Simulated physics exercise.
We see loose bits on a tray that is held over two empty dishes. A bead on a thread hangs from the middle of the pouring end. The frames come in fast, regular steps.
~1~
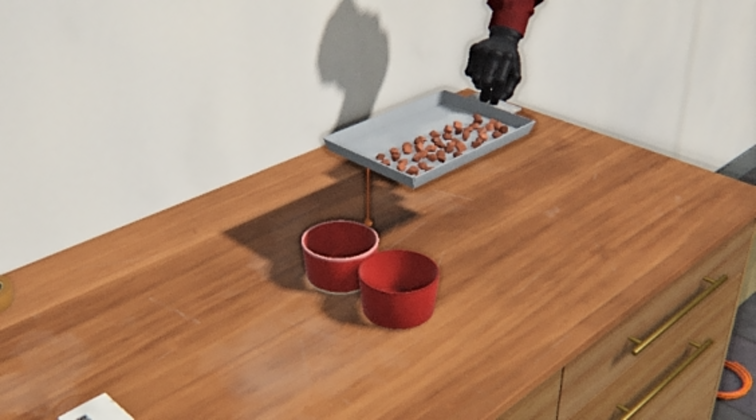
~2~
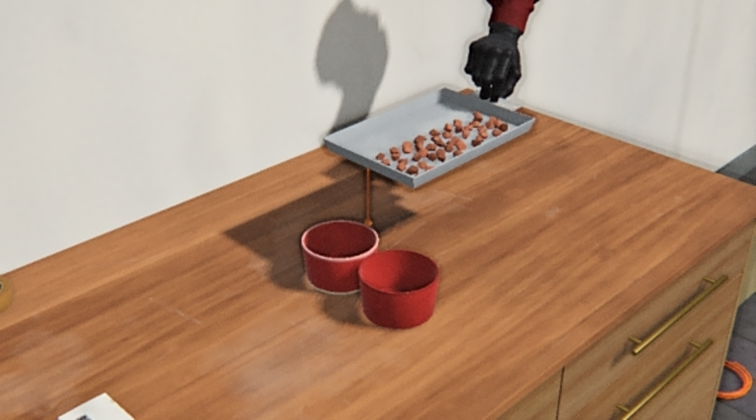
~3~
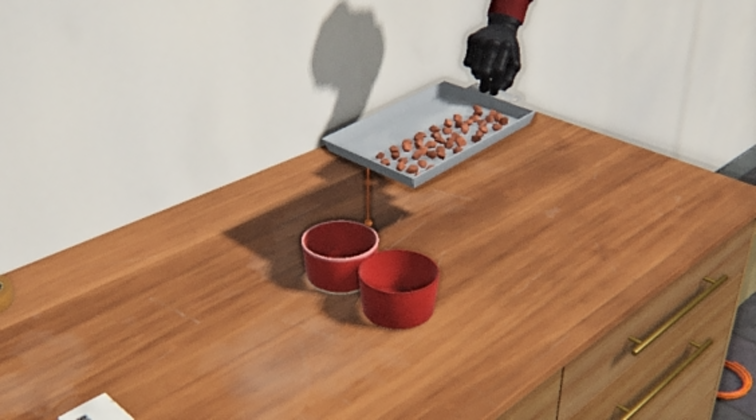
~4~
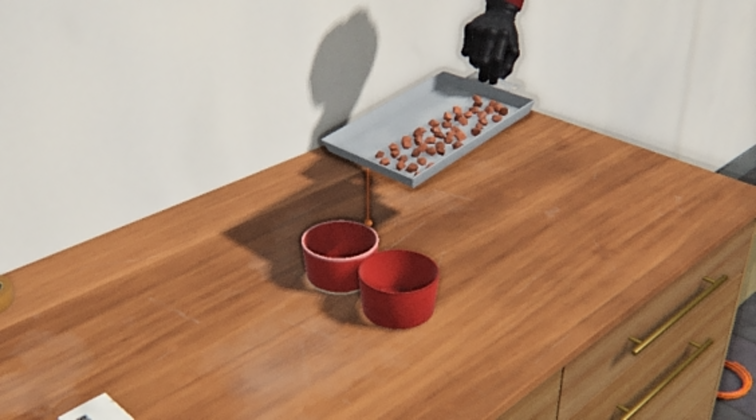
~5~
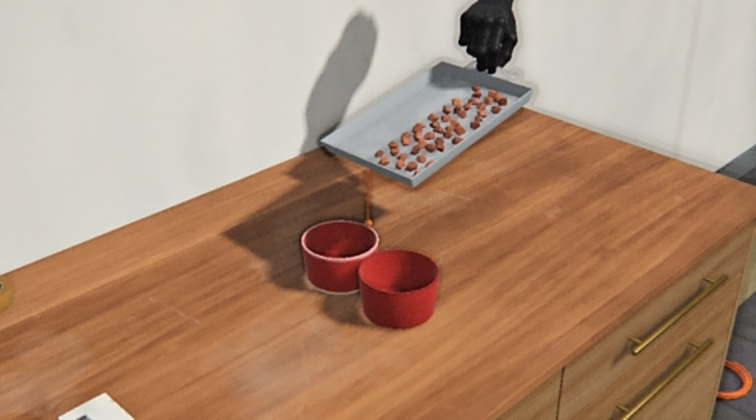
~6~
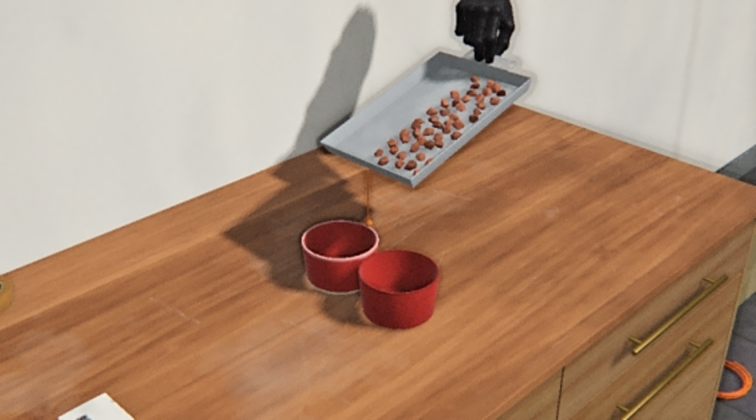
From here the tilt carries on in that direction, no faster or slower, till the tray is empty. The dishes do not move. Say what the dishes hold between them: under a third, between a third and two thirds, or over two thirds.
In the dishes lies over two thirds of it.
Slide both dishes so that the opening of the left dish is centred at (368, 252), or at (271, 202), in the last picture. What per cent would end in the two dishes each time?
Near 50 % and 50 %.
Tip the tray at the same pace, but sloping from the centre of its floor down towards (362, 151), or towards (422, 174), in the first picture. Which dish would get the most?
In turn: Left; the right-hand dish.
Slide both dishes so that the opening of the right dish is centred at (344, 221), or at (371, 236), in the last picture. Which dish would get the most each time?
The first try: Right. The second: The right-hand dish.
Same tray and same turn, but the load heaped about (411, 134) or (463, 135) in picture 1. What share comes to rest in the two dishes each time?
Near 70 % and 80 %.
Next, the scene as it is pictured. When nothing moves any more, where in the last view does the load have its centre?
Close to (340, 278).
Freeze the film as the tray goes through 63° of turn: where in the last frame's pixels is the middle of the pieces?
Around (373, 155).
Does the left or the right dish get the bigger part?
It is the left-hand dish.
Soon, tray tipped steeply; nearly all on the tray; a small part in the air.
A while on, tray tipped past a quarter turn; about half on the tray; a small part in the right dish; about a quarter in the left dish; a small part outside both; about a quarter in the air.
Towards the end, tray tipped past a quarter turn; about a quarter in the right dish; about two thirds in the left dish; about a quarter outside both; a stray few in the air.
Finally, tray tipped past a quarter turn; about a quarter in the right dish; about two thirds in the left dish; about a quarter outside both; a stray few in the air.
